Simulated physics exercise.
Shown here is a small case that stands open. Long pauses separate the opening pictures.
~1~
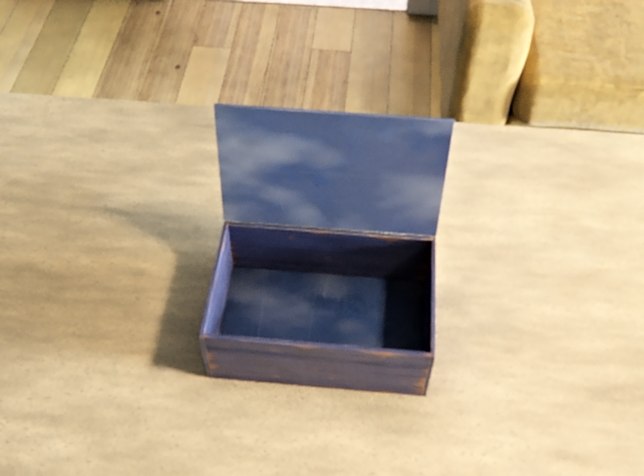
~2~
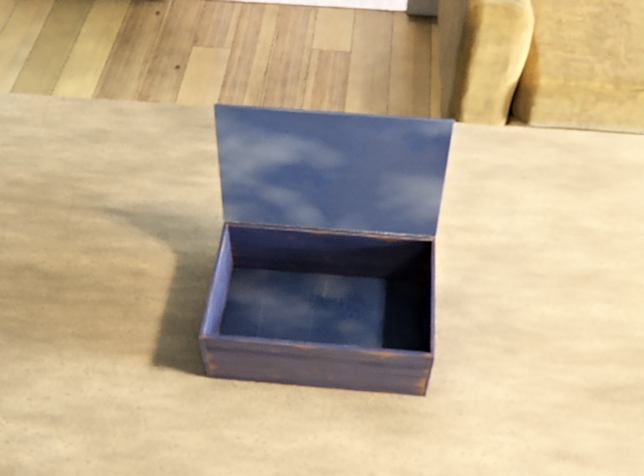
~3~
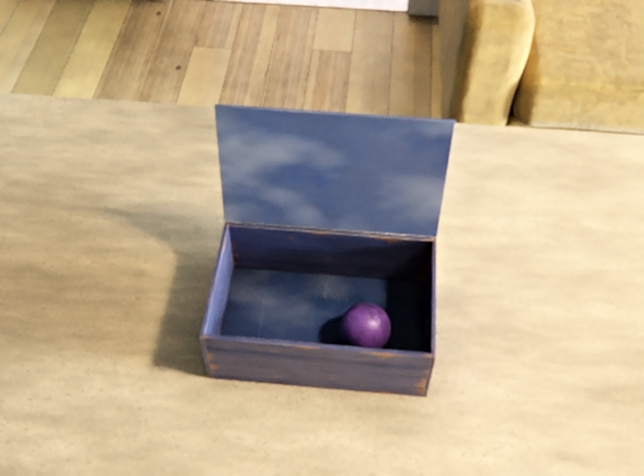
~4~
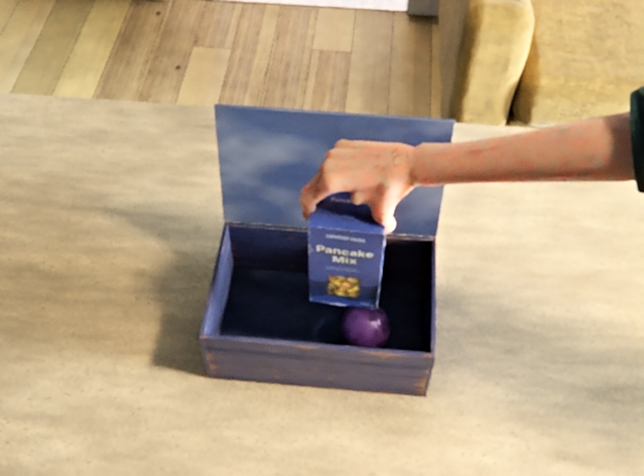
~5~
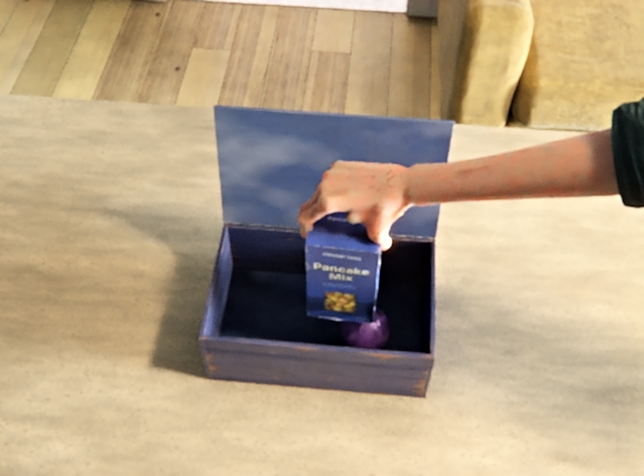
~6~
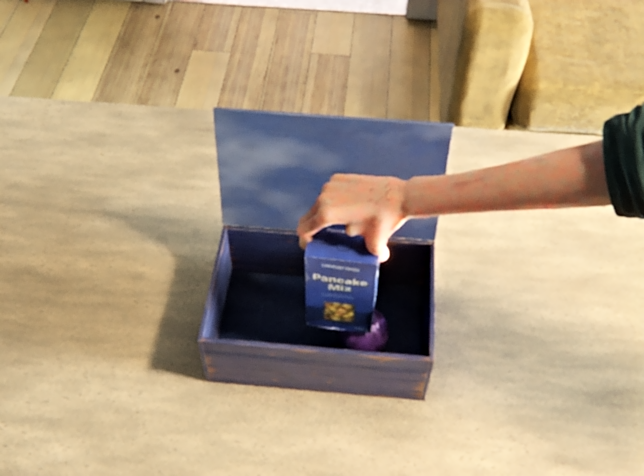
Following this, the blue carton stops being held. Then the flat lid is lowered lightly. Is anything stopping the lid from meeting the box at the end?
My guess is the lid comes all the way down.
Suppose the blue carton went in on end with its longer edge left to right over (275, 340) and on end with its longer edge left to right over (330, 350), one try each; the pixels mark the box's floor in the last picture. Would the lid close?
First, it gets propped open; second, it comes fully down.
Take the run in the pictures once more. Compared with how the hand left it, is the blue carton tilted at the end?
Simply put, it gets tilted.
Then, 0.40 s later than the last frame, blue carton on its side near (296, 311); purple ball moved about its own width.
Then, 1.40 s later than the last frame, lid 72° above the rim; blue carton on its side near (278, 319); purple ball moved a little.
Then, 2.00 s later than the last frame, lid 23° above the rim; blue carton on its side near (278, 319); purple ball moved a little.
When it is over, lid shut; lying over in the box, blue carton; purple ball as before. End places, in pixels of the last picture, blue carton near (278, 319).
